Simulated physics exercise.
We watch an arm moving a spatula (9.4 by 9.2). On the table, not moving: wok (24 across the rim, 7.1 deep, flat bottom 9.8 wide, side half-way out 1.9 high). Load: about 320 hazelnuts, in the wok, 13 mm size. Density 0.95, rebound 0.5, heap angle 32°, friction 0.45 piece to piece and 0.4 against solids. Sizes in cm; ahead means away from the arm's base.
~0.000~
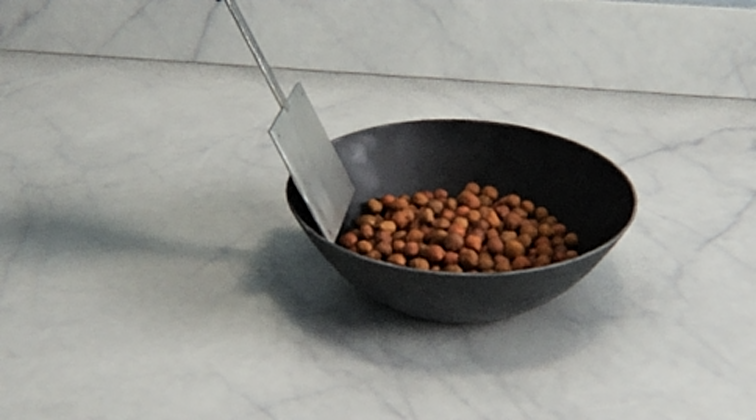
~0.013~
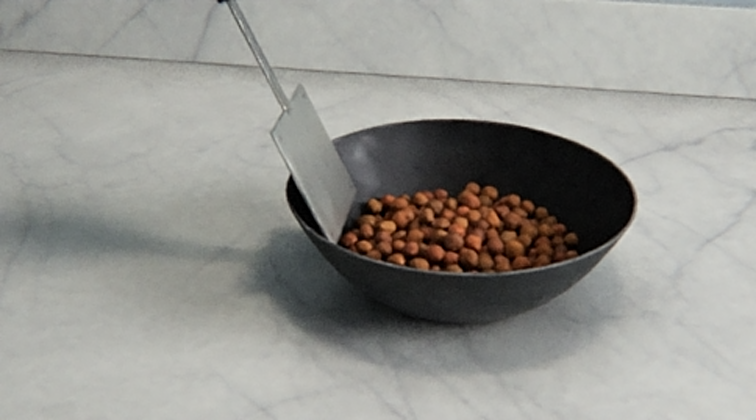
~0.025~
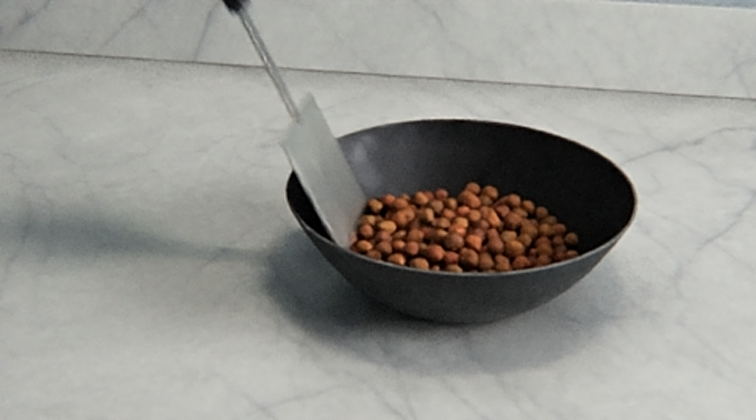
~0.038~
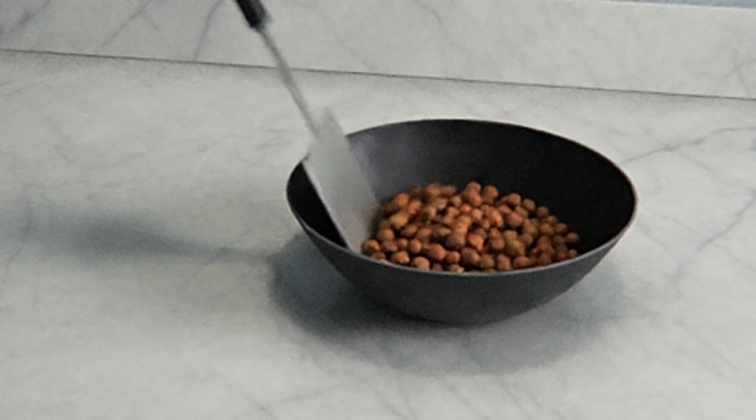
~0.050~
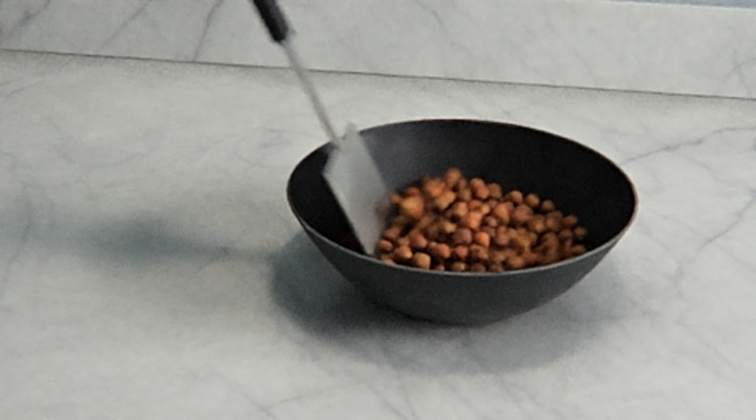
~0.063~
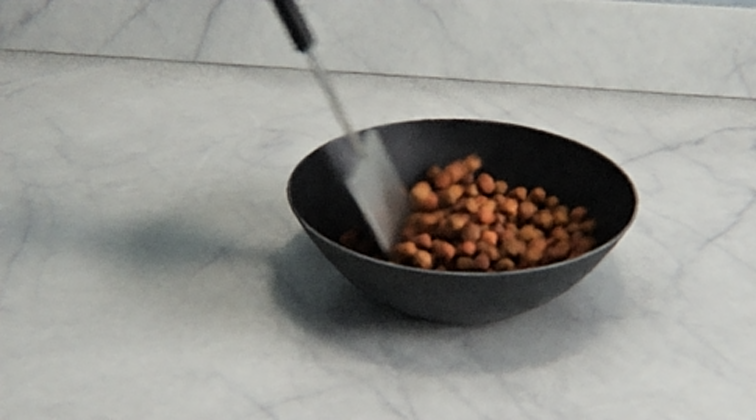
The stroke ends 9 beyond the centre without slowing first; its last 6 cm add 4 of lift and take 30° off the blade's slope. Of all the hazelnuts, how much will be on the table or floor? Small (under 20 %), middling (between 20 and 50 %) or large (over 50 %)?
On the table or floor the share is large, over 50 %.
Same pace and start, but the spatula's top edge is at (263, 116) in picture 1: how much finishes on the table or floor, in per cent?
Some 55 per cent.
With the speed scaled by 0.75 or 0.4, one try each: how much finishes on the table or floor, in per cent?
Some 50 and 40 per cent.
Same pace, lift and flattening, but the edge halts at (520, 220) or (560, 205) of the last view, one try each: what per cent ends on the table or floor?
Some 20 and 45 per cent.
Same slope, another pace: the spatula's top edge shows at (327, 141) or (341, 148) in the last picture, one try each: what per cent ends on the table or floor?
Some 50 and 50 per cent.
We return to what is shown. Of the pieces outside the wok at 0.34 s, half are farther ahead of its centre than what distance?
Some 24 cm.
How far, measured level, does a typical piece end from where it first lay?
Some 29 cm.
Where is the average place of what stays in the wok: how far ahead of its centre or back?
Roughly 2.0 cm ahead.
After 0.09 s, sloping 64°, highest piece 10 above the table; 321 in the wok.
After 0.12 s, sloping 56°, highest piece 11 above the table; 321 in the wok.
After 0.34 s, sloping 34°, highest piece 37 above the table; 126 in the wok, 16 on the table or floor, 179 on the blade or in flight.
After 1.39 s, sloping 34°, highest piece 4 above the table; 195 on the table or floor, 126 in the wok.
At rest, 195 on the table or floor, 126 in the wok. That is 61 % on the table or floor.
